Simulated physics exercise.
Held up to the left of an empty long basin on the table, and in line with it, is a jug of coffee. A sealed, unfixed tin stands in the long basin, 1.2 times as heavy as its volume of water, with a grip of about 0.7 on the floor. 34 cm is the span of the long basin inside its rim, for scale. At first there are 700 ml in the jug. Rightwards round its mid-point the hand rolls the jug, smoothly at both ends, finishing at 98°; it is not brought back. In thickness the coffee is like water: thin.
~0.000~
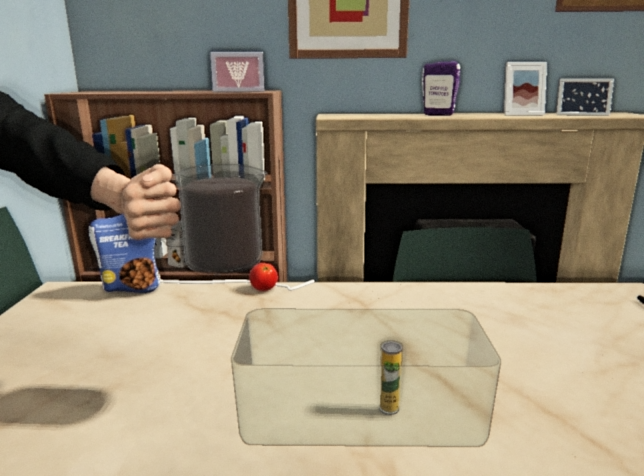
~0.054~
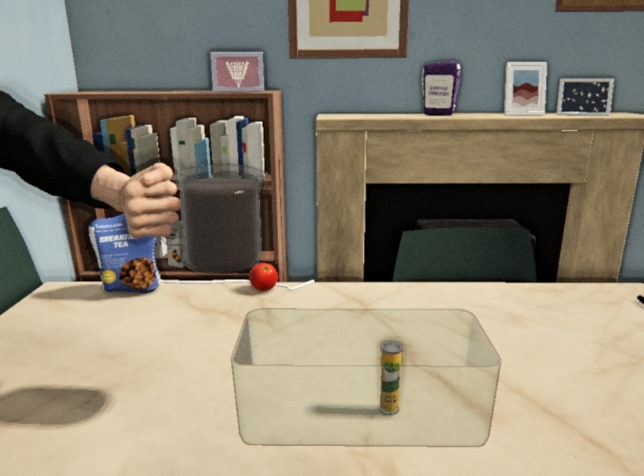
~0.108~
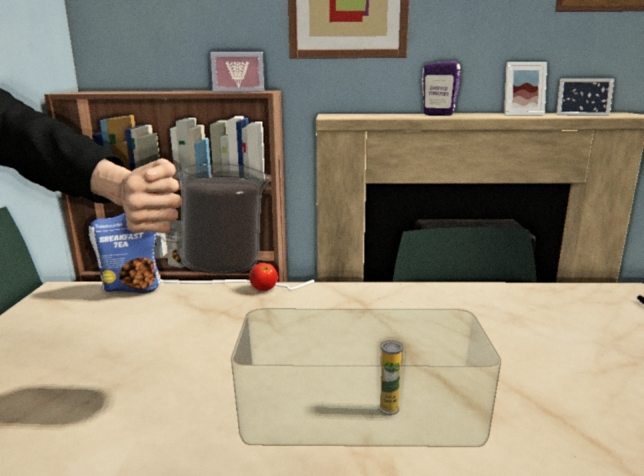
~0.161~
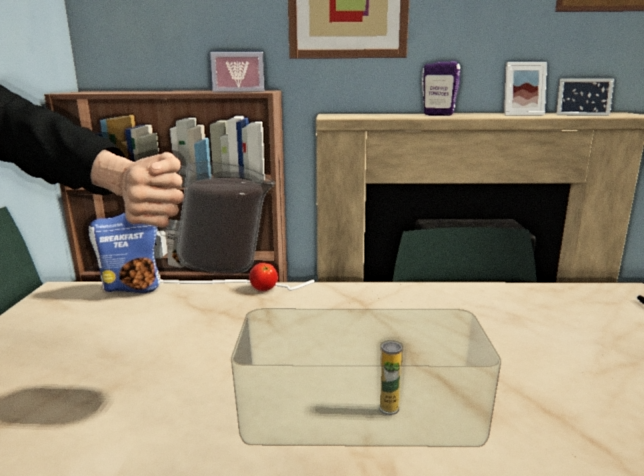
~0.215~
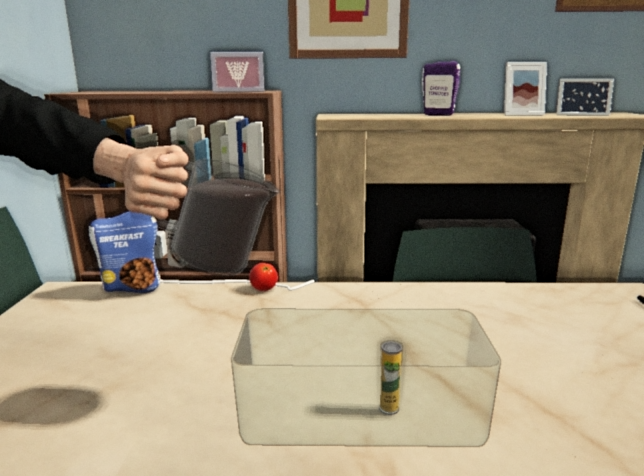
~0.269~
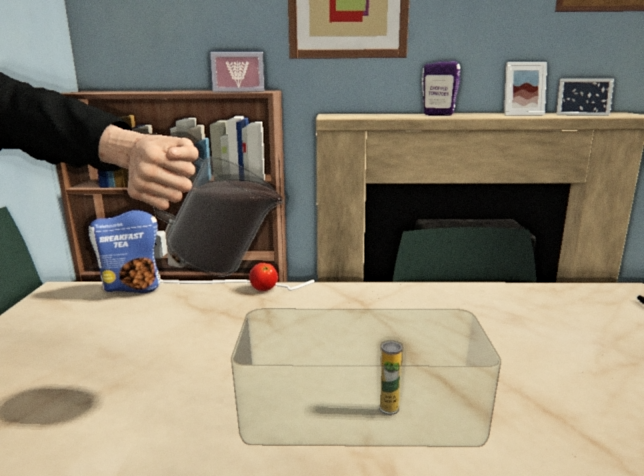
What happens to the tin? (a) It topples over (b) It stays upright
(b) It stays upright.
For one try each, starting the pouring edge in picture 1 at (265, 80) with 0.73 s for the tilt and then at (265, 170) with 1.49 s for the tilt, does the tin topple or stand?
First it stays on its base; then it stays on its base.
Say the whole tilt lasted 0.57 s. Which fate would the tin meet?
Outcome - the tin stays erect.
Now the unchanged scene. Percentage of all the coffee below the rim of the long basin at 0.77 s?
Some 48 percent of the total.
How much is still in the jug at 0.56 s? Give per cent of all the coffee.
Portion remaining: Approx. 70 per cent.
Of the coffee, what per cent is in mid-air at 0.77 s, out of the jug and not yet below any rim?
Roughly 24 per cent.
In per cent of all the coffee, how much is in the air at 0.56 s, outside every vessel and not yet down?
24 %.
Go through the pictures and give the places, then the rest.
The first picture shows tilt 0°; pouring edge (267, 172); surface from (184, 184) to (257, 184); the long basin's rim runs from (240, 335) to (486, 336); the tin's top is at (392, 350).
The second picture shows tilt 1°; pouring edge (268, 174); surface from (185, 184) to (257, 185).
The third picture shows tilt 5°; pouring edge (271, 177); surface from (187, 183) to (260, 186).
The fourth picture shows tilt 11°; pouring edge (275, 183); surface from (190, 185) to (264, 188).
The fifth picture shows tilt 20°; pouring edge (280, 191); surface from (188, 197) to (271, 189).
The sixth picture shows tilt 29°; pouring edge (284, 201); surface from (186, 203) to (280, 194).
Then, 0.56 s in, the tilt is 85° and 70 per cent is still to pour; the tin stands where it began.
Then, 0.77 s in, the tilt is 98° and 28 per cent is still to pour; the tin stands where it began.
Then, 0.99 s in, the tilt is 98° and 9 per cent is still to pour; the tin stands where it began.
Then, 1.23 s in, the tilt is 98° and 3 per cent is still to pour; the tin stands where it began.
Finally, the tin stands where it began.
